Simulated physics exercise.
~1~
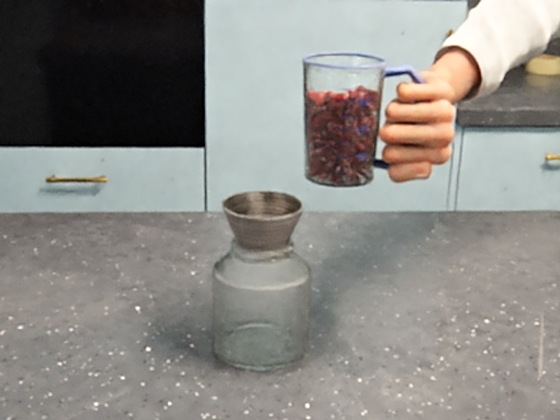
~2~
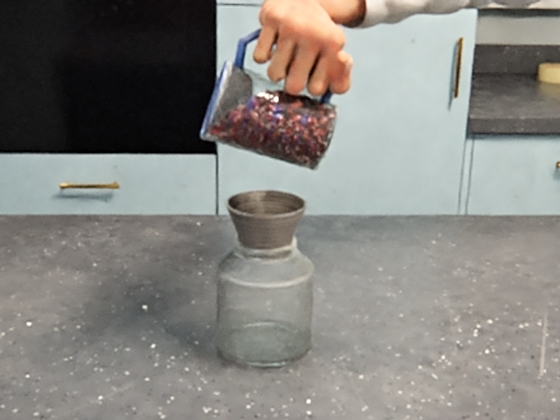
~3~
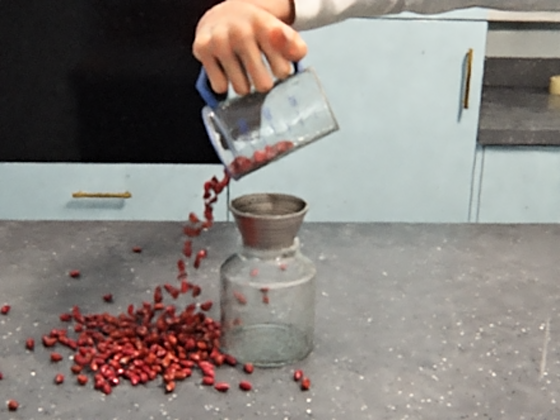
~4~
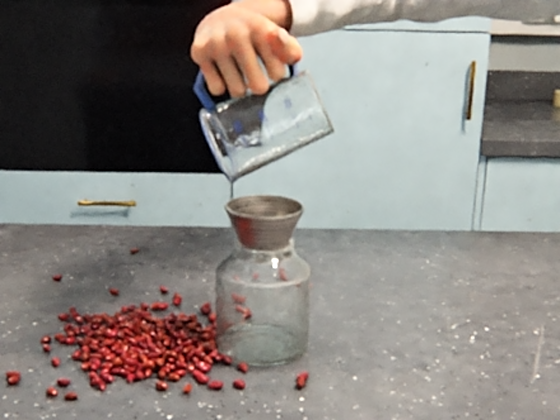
On a speckled grey countertop, a hand tips red beans from a clear cup, missing the funnelled jar and spilling them alongside.
